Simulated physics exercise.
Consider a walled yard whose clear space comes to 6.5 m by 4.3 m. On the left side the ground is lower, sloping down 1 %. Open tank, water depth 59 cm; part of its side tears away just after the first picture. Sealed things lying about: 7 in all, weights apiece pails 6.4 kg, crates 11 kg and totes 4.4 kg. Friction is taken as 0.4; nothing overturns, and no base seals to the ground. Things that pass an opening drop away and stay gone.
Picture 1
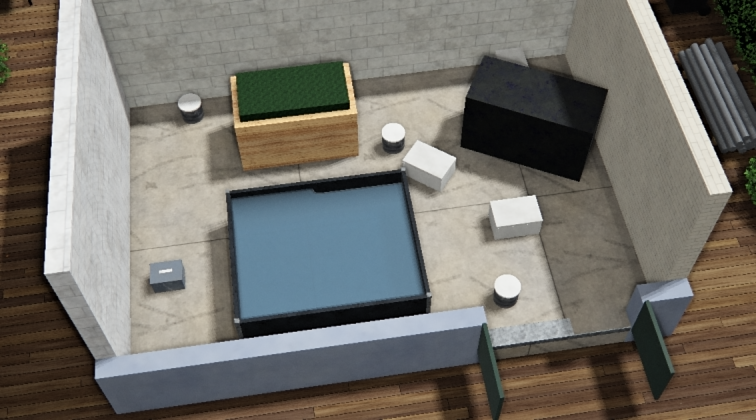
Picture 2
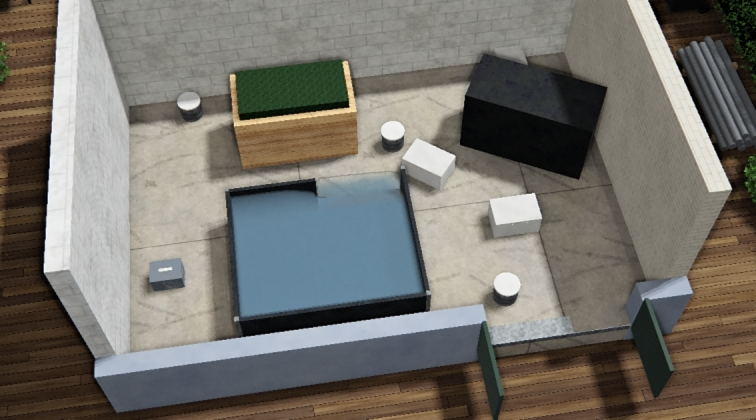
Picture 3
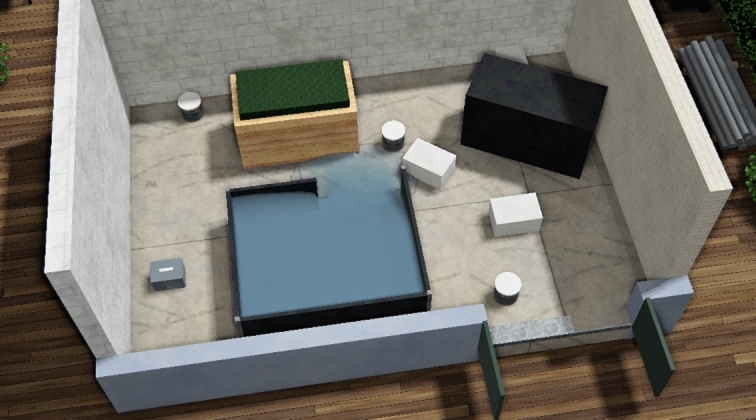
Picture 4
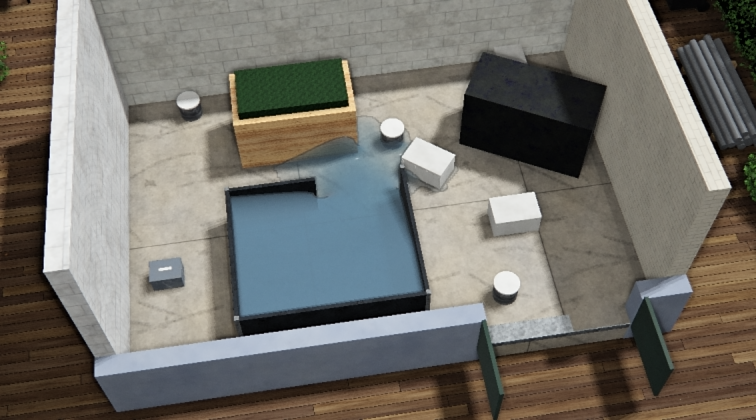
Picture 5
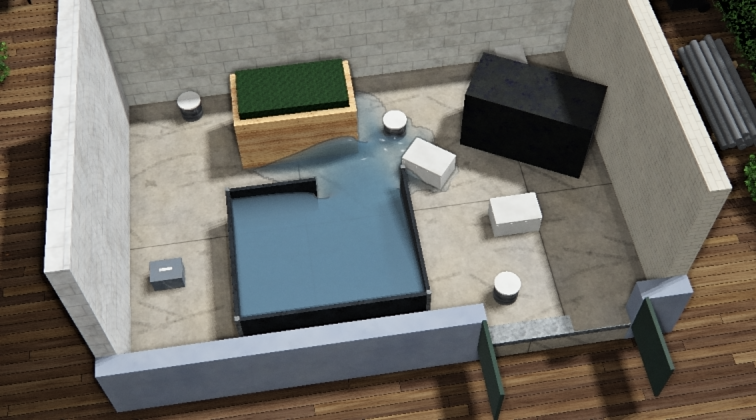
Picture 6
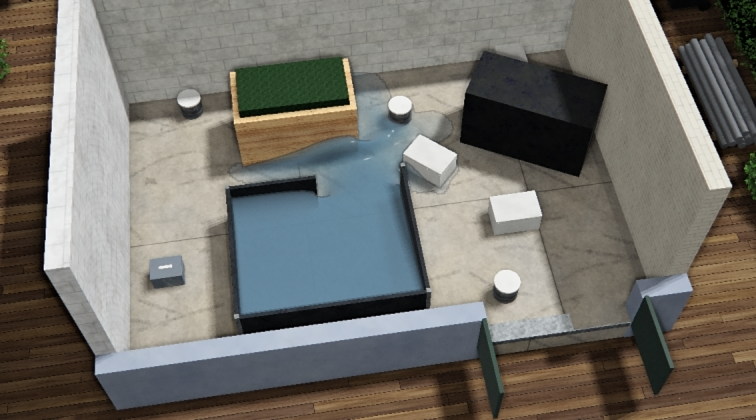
A dark-sided square tank of blue water stands in a pale walled yard seen from above, with an open green gate at the front. Behind it are a wooden planter topped with green and a large black box, with white boxes, small round pails and a grey box around the floor. The tank's back side opens, water spreads toward the planter and back wall, and the nearby pail slides backward.
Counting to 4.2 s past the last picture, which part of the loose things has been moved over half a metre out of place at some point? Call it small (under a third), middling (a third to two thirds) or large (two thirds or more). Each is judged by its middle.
Large, two thirds or more.
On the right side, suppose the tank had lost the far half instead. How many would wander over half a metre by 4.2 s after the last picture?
In that case the number is 3.
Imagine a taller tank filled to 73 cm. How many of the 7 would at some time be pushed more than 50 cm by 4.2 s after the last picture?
Under that setup the answer is 5.
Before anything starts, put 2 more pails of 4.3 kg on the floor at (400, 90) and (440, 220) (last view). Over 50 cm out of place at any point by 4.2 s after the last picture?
First goes beyond, then stays inside.
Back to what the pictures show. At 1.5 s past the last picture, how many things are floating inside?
By my count, 1.
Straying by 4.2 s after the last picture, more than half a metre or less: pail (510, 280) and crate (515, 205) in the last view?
Taking them in order: Falling below it and falling below it.
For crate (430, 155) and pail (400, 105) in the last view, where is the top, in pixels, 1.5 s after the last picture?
Approx. (489, 159); approx. (539, 58).
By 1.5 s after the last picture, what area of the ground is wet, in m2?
About 14 m2.
Then, 0.4 s after the last picture 1 of 7 are over 50 cm from their spots; 0 afloat.
Then, 1.5 s after the last picture 3 of 7 are over 50 cm from their spots; 1 afloat.
Then, 2.8 s after the last picture 4 of 7 are over 50 cm from their spots; 3 afloat.
Then, 4.2 s after the last picture 4 of 7 are over 50 cm from their spots, and 5 have been at some point; 4 afloat.
